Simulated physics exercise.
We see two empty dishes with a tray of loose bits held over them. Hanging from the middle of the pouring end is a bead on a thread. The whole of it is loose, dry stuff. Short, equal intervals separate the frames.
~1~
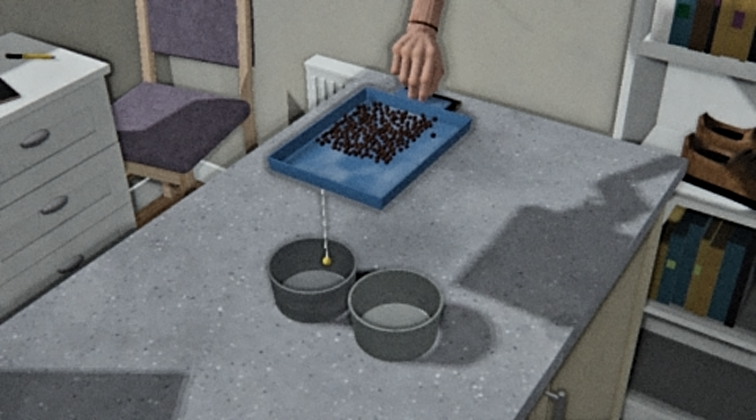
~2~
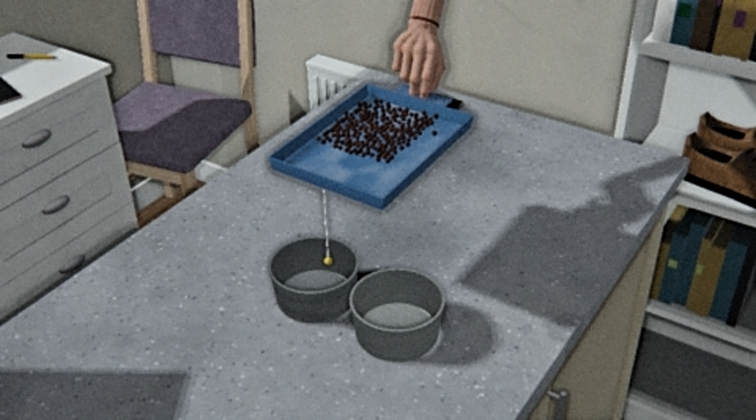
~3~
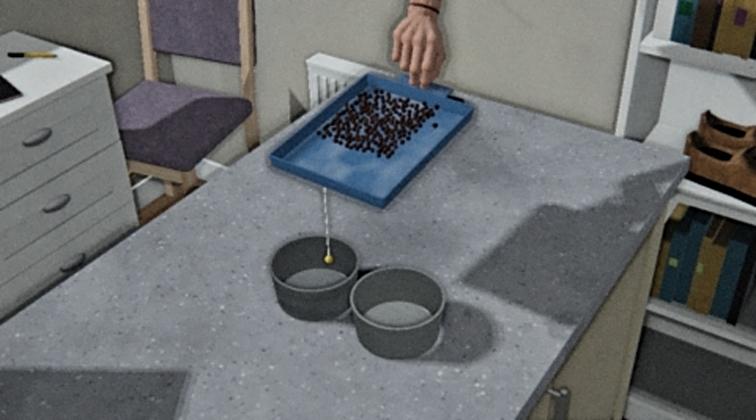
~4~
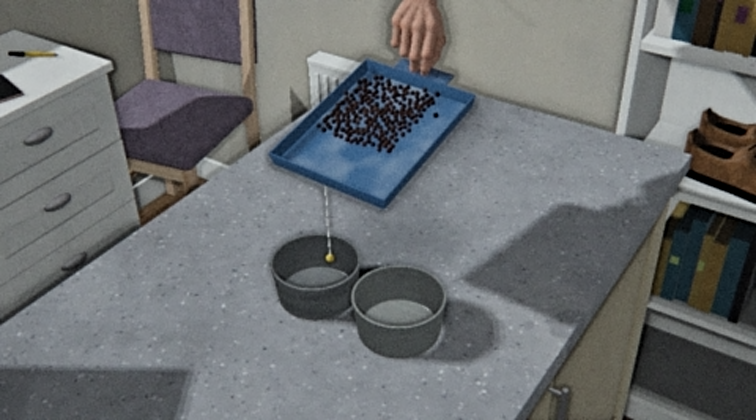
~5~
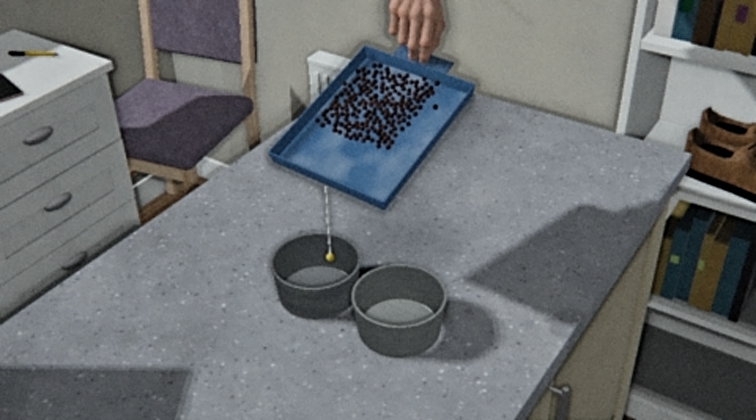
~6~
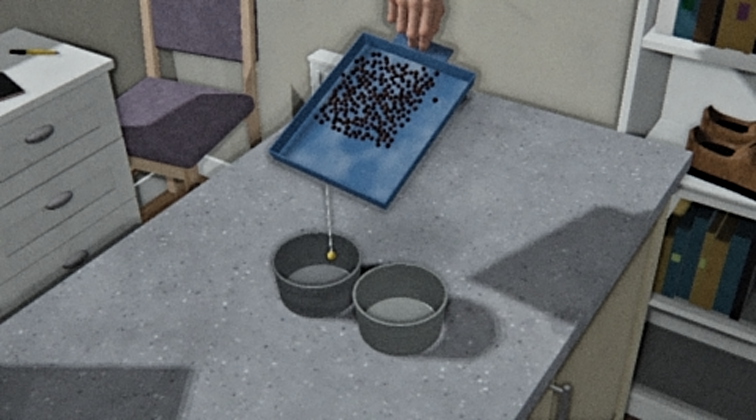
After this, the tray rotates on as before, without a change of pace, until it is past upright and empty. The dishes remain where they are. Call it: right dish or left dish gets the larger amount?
Right dish.
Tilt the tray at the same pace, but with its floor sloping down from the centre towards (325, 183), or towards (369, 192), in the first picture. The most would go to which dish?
Try 1: The left-side dish; try 2: The right-side dish.
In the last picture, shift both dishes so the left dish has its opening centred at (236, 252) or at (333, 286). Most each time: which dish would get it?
Case one: The dish at right. Case two: The dish at left.
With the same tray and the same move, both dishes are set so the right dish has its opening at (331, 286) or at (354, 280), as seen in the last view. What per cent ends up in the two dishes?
Close to 60 in a hundred, followed by close to 70 in a hundred.
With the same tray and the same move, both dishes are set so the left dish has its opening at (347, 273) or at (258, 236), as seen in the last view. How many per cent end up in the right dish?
10 %, then 30 %.
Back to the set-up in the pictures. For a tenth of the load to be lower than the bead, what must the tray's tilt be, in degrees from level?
At about 75°.
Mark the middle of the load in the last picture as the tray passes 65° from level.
Load centre: Approx. (357, 194).
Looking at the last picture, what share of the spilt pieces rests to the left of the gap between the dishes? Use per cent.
I'd put it at close to 80 per cent.
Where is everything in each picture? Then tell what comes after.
Corners of the pouring end at (270, 157) and (381, 196), level; middle of the load at (377, 131), allspice berries; left dish at (287, 302); right dish at (370, 339); bead on its thread at (327, 261), in the first frame.
Corners of the pouring end at (271, 156) and (382, 197), level; middle of the load at (378, 129), in the second frame.
Corners of the pouring end at (271, 154) and (383, 197), tipped barely, lowest at the right corner; middle of the load at (379, 122), in the third frame.
Corners of the pouring end at (272, 152) and (383, 198), tipped a little, lowest at the right corner; middle of the load at (379, 112), in the fourth frame.
Corners of the pouring end at (271, 151) and (383, 200), tipped clearly, lowest at the right corner; middle of the load at (378, 105), in the fifth frame.
Corners of the pouring end at (271, 150) and (384, 201), tipped clearly, lowest at the right corner; middle of the load at (377, 98), most on the move; left dish at (291, 296); right dish at (375, 334), in the sixth frame.
Soon after the last picture, tray tipped steeply; most on the tray; about a quarter in the air.
A little later, tray tipped past a quarter turn; about half on the tray; a small part in the right dish; a stray few in the left dish; about a quarter outside both; a small part in the air.
Later still, tray tipped past a quarter turn; about half in the right dish; a small part in the left dish; about half outside both.
By the end, tray tipped past a quarter turn; about half in the right dish; a small part in the left dish; about half outside both.
